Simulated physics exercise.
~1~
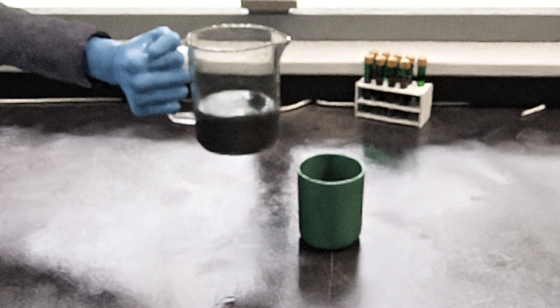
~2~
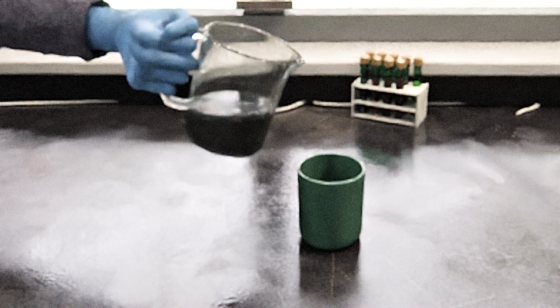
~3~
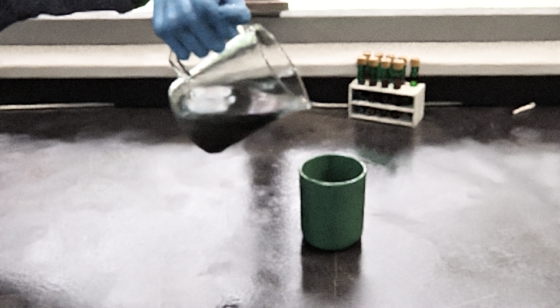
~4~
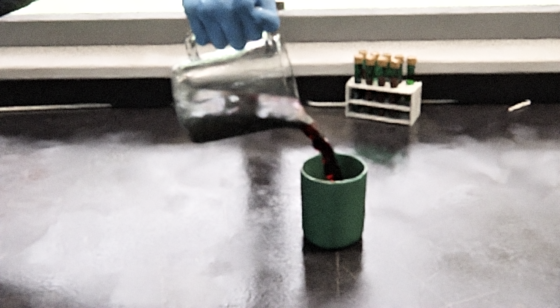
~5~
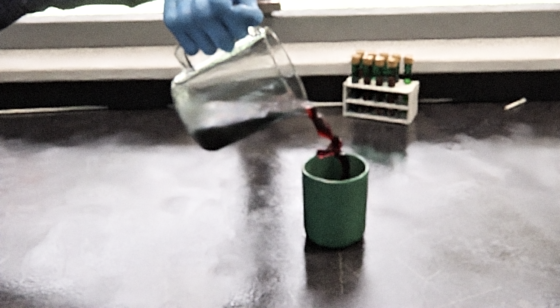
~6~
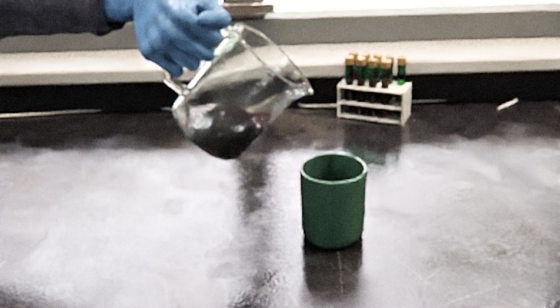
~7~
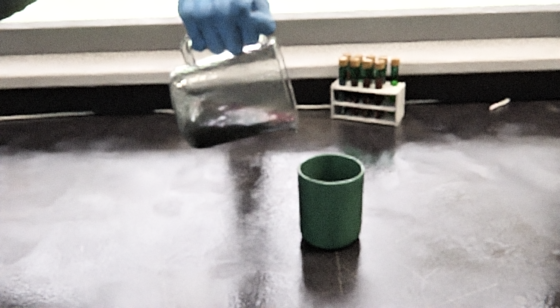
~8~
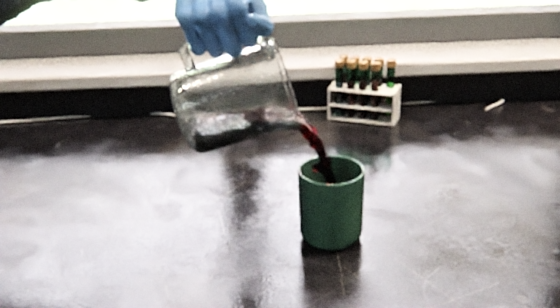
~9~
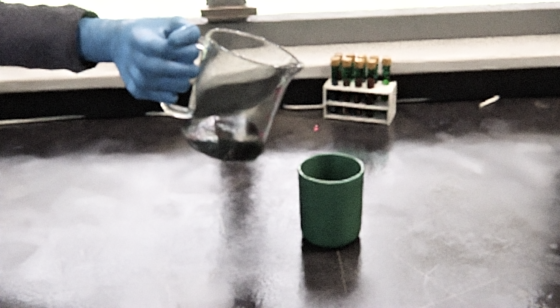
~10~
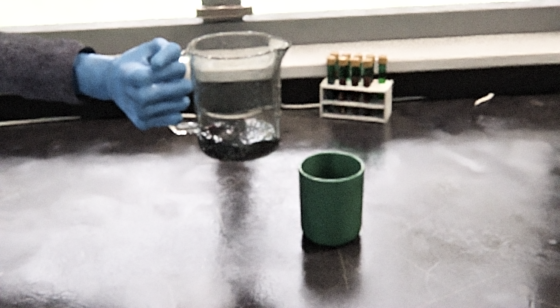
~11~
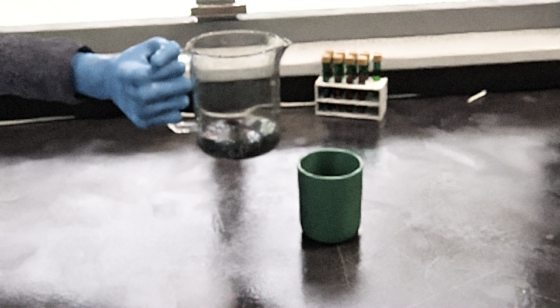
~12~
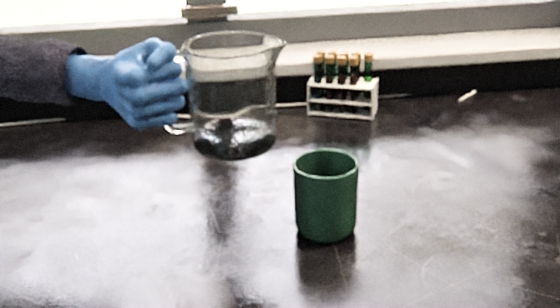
A clear glass jug of dark red wine, gripped by a blue-gloved hand reaching in from the left, hangs above a glossy black work surface, seen from the front and slightly above. Below it to the right stands an empty green mug, with a white rack of capped tubes behind. The hand smoothly tips the jug rightward until a dark red stream falls into the mug. It eases the jug back and the flow stops, then tilts it forward and pours again. Finally the jug returns upright, still holding a little wine, above the standing mug.
